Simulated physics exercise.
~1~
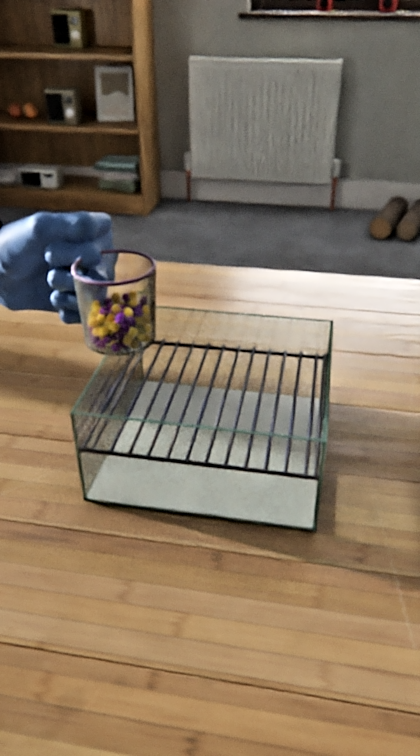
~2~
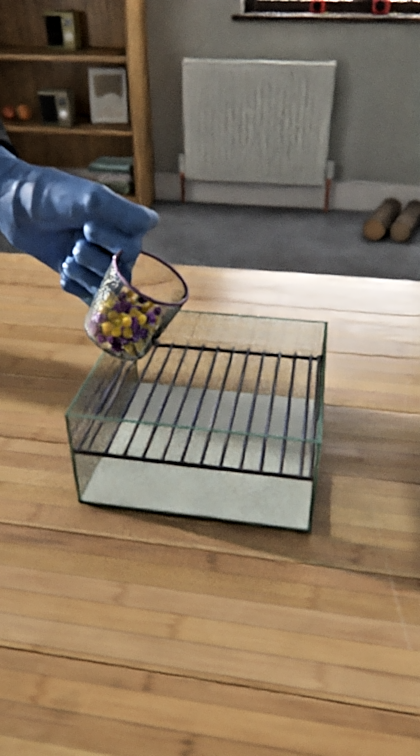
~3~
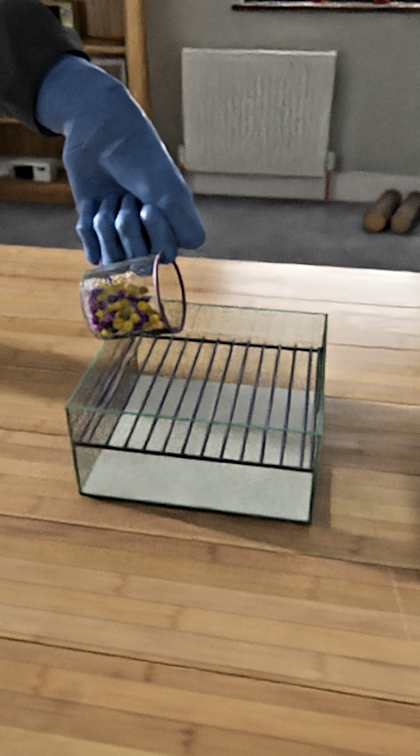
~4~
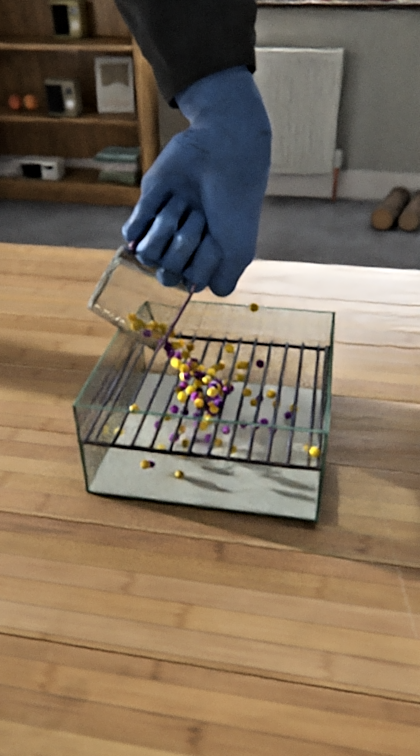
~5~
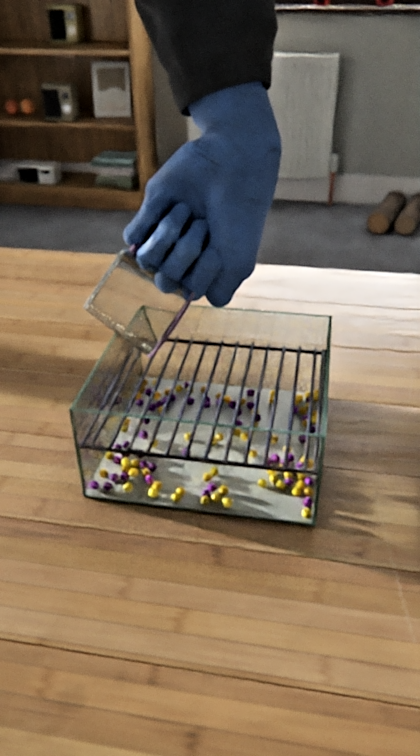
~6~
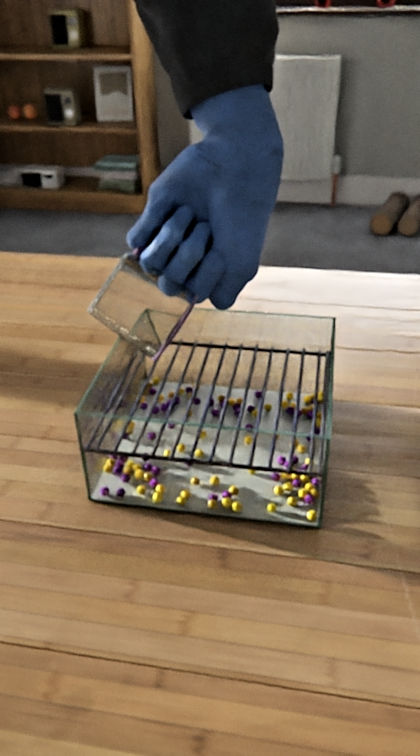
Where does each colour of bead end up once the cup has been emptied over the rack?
Both the yellow beads and the purple beads drop through the gaps and end up under the rack, with none left on the wires.
